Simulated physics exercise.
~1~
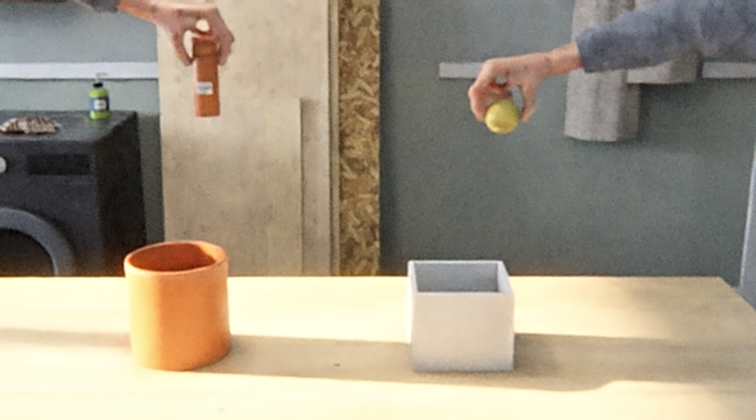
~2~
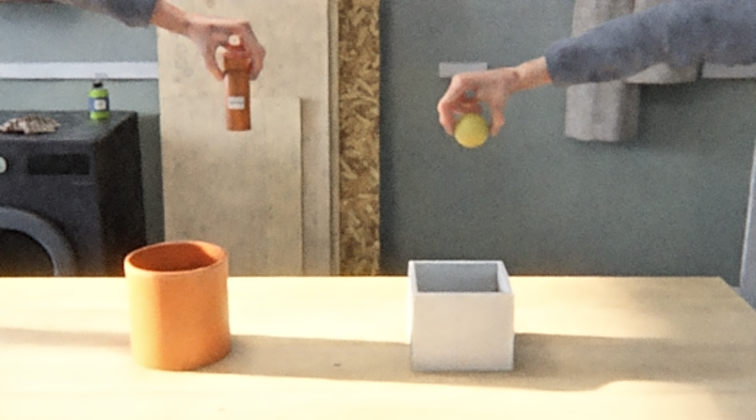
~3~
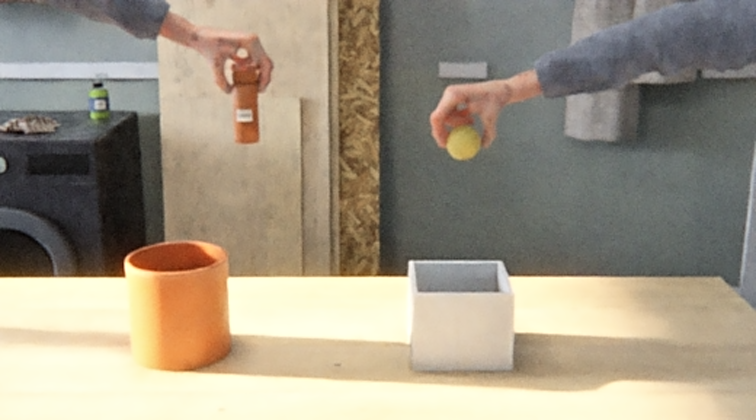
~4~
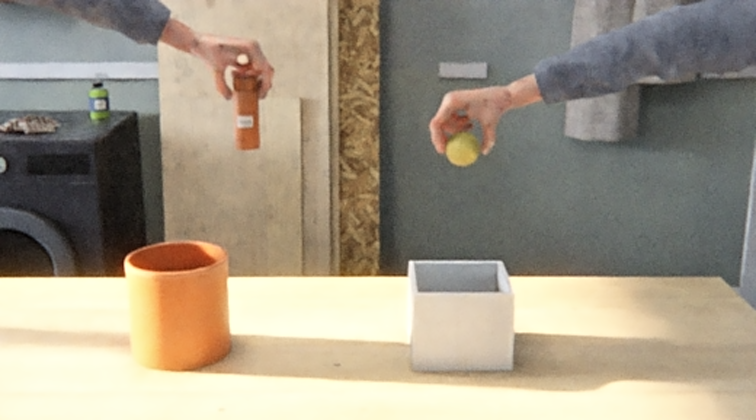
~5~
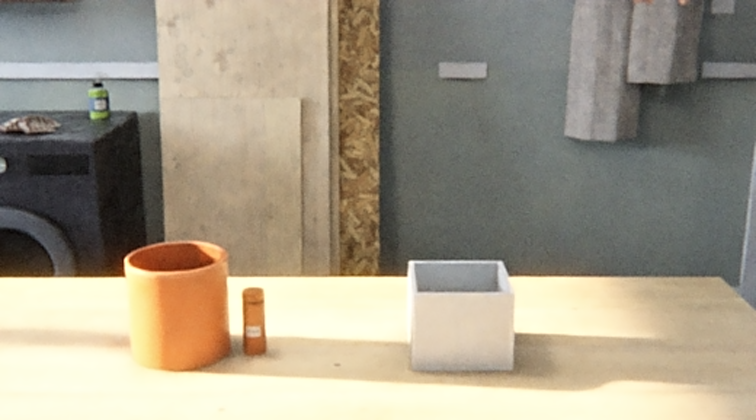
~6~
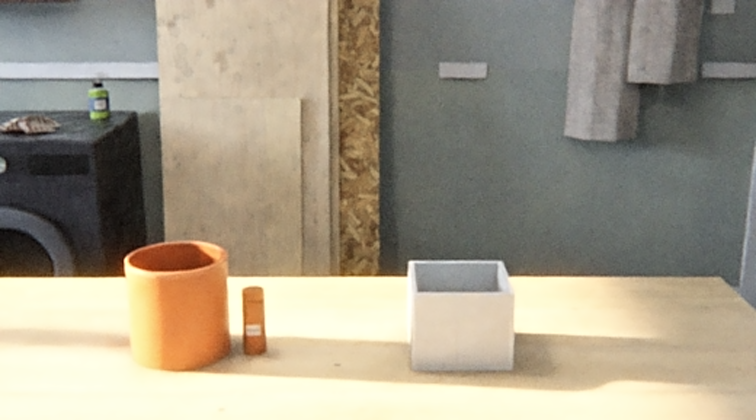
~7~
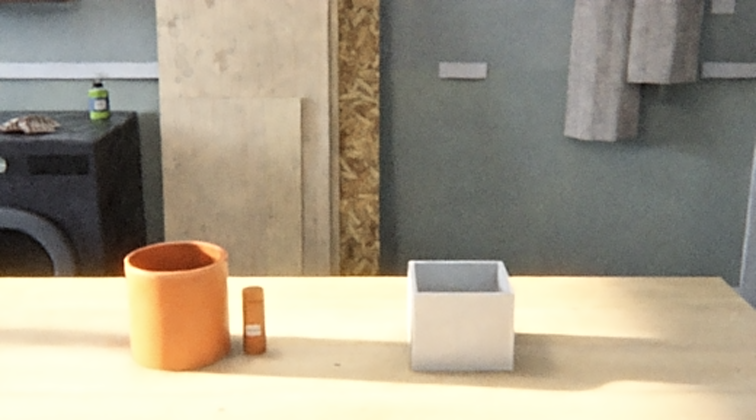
Two hands held an orange shaker and a yellow lemon above a table, shifted them inward and lower, then let go. The shaker missed the orange bucket and stood upright just right of it, while the lemon landed inside the pale square basket.
